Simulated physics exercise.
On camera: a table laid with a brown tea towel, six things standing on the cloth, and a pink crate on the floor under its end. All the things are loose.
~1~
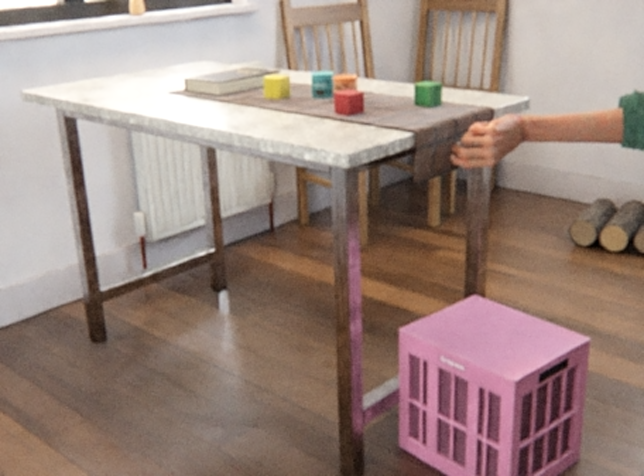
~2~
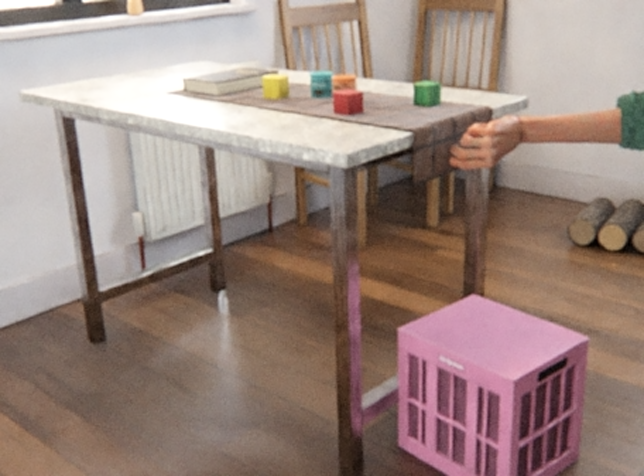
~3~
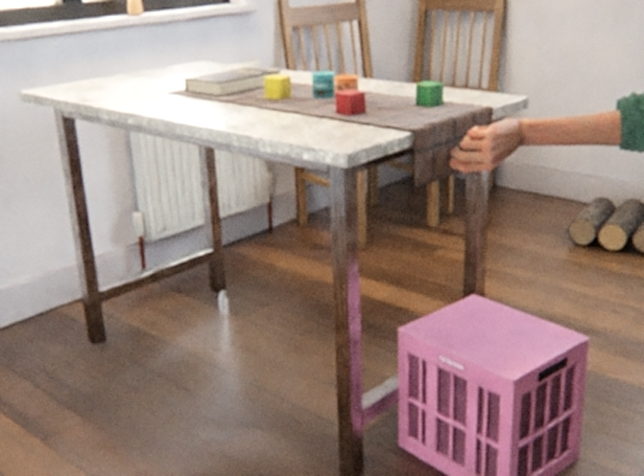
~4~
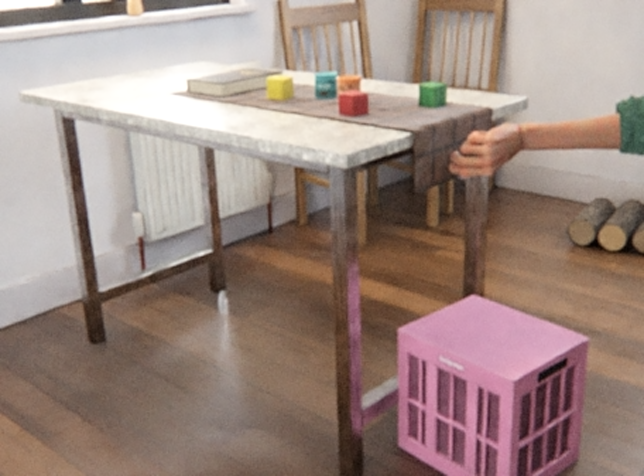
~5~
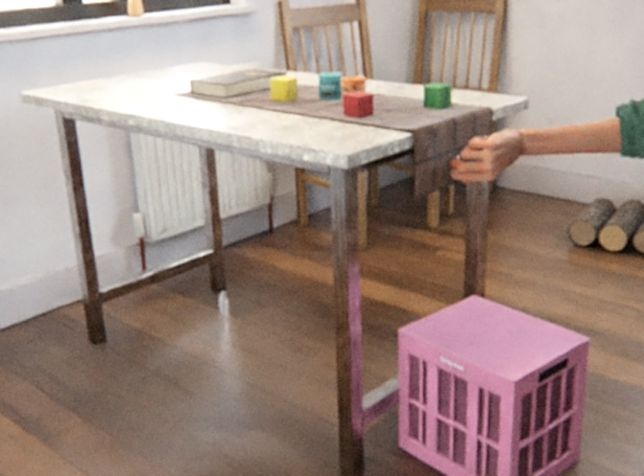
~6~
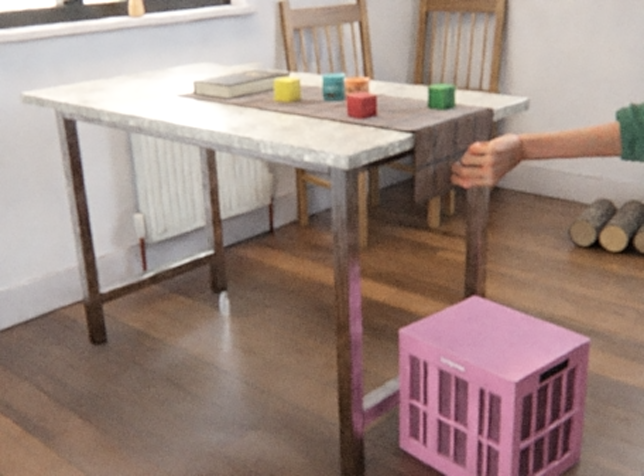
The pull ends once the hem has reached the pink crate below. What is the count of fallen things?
The answer is three.
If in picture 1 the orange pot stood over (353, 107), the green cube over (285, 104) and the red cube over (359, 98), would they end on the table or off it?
The orange pot goes over, the green cube stays on, the red cube comes down.
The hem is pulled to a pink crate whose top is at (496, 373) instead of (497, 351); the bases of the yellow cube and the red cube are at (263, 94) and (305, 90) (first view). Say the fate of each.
The yellow cube does not fall, the red cube stays on.
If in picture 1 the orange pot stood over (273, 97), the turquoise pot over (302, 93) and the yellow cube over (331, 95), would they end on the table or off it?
The orange pot stays on; the turquoise pot stays on; the yellow cube does not fall.
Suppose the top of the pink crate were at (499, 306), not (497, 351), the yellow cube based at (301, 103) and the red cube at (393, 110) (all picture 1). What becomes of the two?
The yellow cube remains up; the red cube goes over.
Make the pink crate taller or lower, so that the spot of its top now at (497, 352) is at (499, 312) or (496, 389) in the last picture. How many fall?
Then 2 and 4.
Soon after, hem near (457, 245); green cube gone.
After that, hem near (457, 298); green cube and red cube gone.
And then, hem on the crate; green cube, red cube and orange pot gone.
In the end, hem on the crate; green cube, red cube and orange pot gone. Over the edge go three.
